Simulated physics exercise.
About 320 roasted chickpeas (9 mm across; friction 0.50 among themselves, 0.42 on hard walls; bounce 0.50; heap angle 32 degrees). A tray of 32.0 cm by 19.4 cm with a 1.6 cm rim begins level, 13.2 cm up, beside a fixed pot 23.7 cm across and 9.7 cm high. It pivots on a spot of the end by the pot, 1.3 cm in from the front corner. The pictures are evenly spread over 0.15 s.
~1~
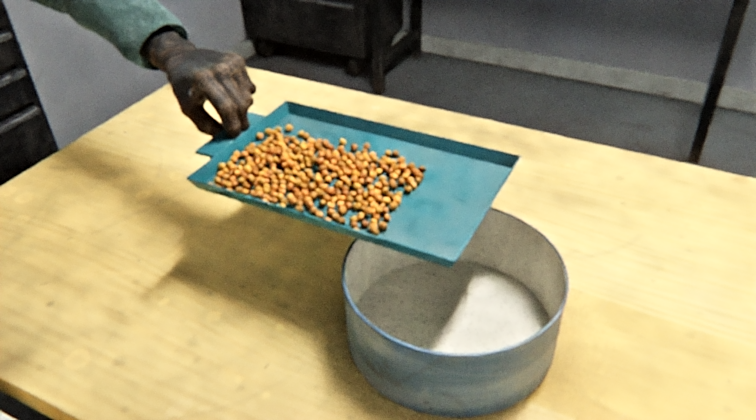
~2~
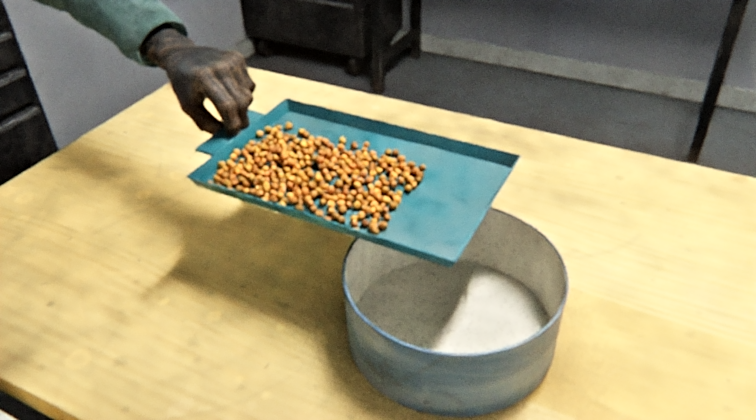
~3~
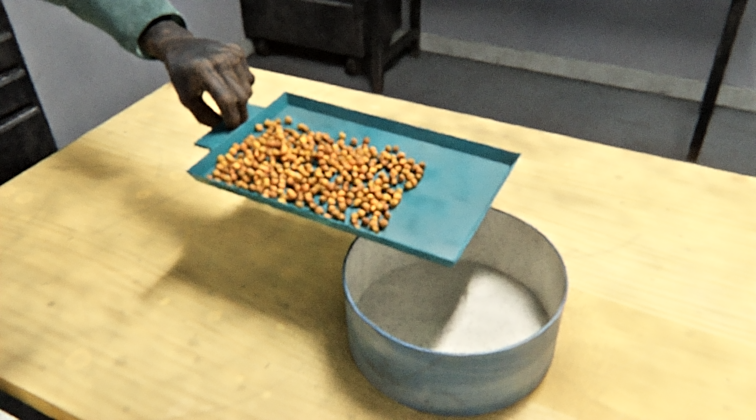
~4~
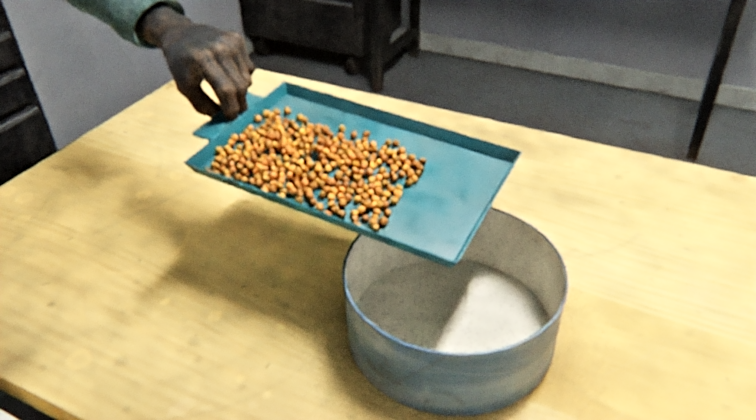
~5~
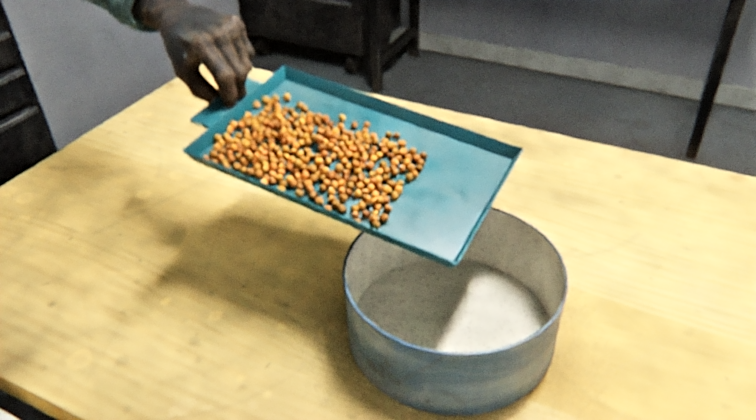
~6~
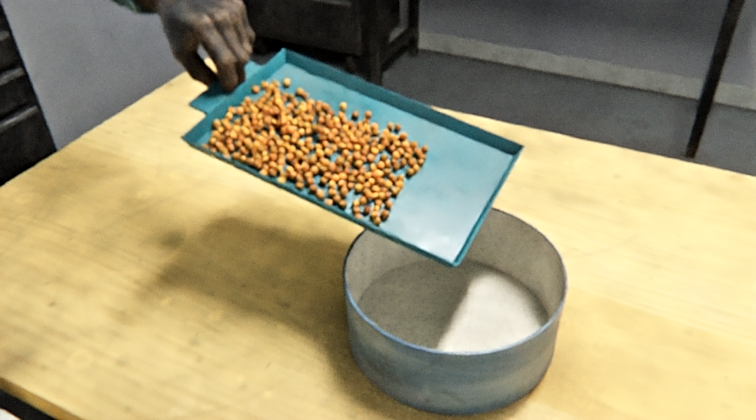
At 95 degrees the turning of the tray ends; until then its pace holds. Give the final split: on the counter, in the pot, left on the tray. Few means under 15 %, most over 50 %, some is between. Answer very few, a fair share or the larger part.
Counter very few, pot the larger part, tray very few.
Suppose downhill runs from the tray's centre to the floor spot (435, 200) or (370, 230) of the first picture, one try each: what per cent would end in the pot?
About 80 and 70 per cent.
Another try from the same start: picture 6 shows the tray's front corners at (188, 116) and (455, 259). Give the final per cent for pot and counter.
Pot 55, counter 45.
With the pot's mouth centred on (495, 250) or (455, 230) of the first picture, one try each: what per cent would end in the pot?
About 70 and 10 per cent.
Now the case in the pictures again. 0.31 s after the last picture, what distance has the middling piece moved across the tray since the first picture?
Roughly 5 cm.
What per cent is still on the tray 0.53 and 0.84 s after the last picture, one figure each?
About 45, 0.
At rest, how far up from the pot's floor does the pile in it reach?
Roughly 3.5 cm.
Then, 0.31 s after the last picture, tilt 53 degrees; the tray holds 100 %, the pot 0 %.
Then, 0.53 s after the last picture, tilt 81 degrees; the tray holds 45 %, the pot 30 %.
Then, 0.84 s after the last picture, tilt 95 degrees; the tray holds 0 %, the pot 95 %.
In the end, counter 5 %, pot 95 %, tray 0 %.
